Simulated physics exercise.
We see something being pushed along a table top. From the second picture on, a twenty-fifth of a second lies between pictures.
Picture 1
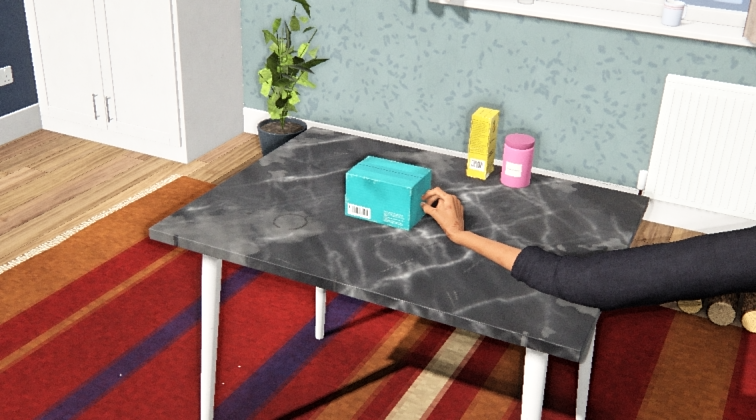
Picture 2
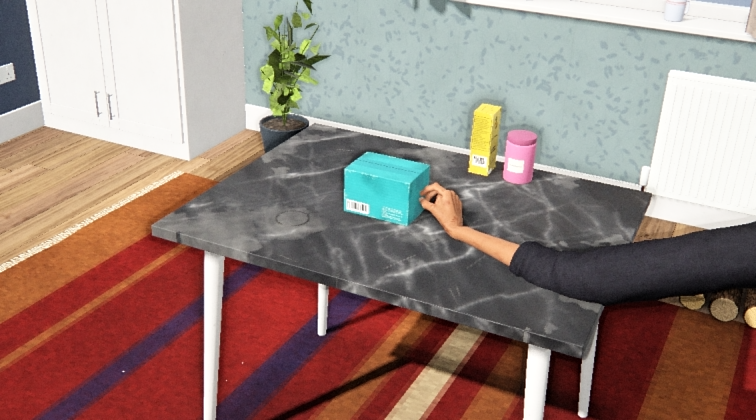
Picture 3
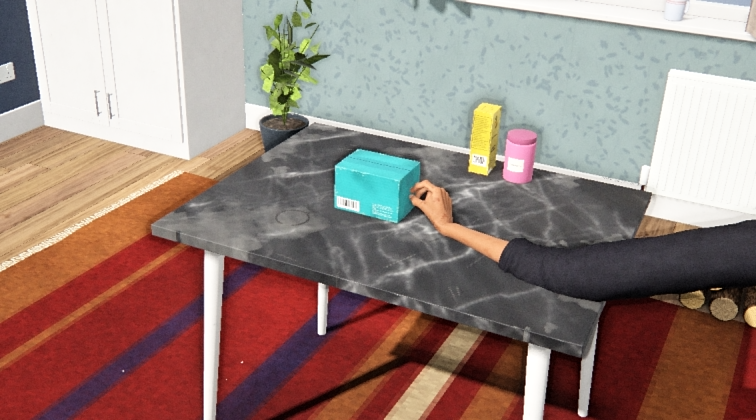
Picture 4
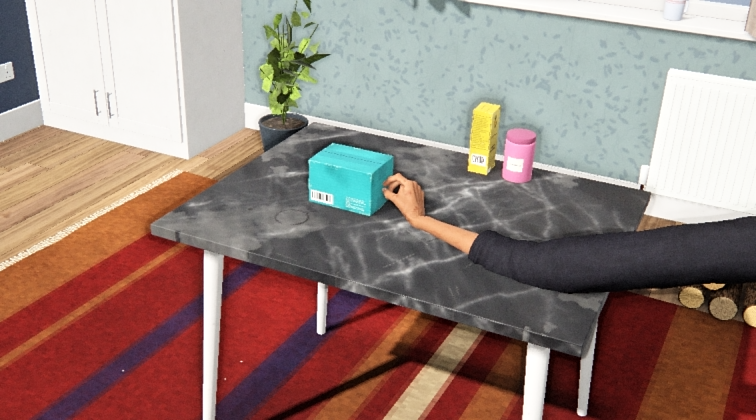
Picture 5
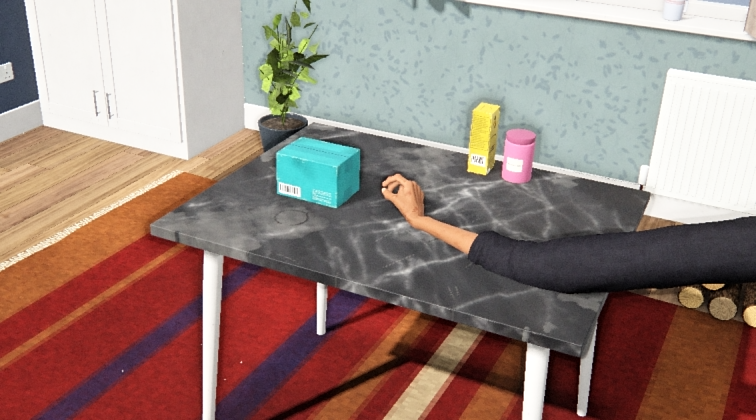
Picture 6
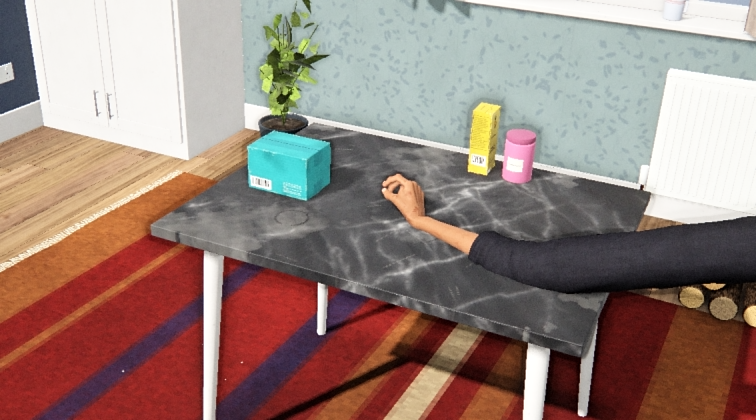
A hand pushed a turquoise box leftward across a dark marbled table, then stayed still while the box kept sliding left on its own, with a yellow box and pink container standing behind.
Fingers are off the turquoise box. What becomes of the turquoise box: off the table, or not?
The turquoise box drops to the floor.
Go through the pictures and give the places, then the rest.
The first picture shows under the hand; turquoise box (388, 192).
The second picture shows under the hand; turquoise box (387, 188).
The third picture shows under the hand; turquoise box (377, 185).
The fourth picture shows turquoise box (351, 179).
The fifth picture shows turquoise box (319, 172) displaced a little.
The sixth picture shows turquoise box (289, 165) displaced about its own width.
Then, 0.10 s past the last view, turquoise box now off the table.
Then, 0.30 s past the last view, things are still on the move.
Then, 0.40 s past the last view, as before.
Finally, off the table, turquoise box.
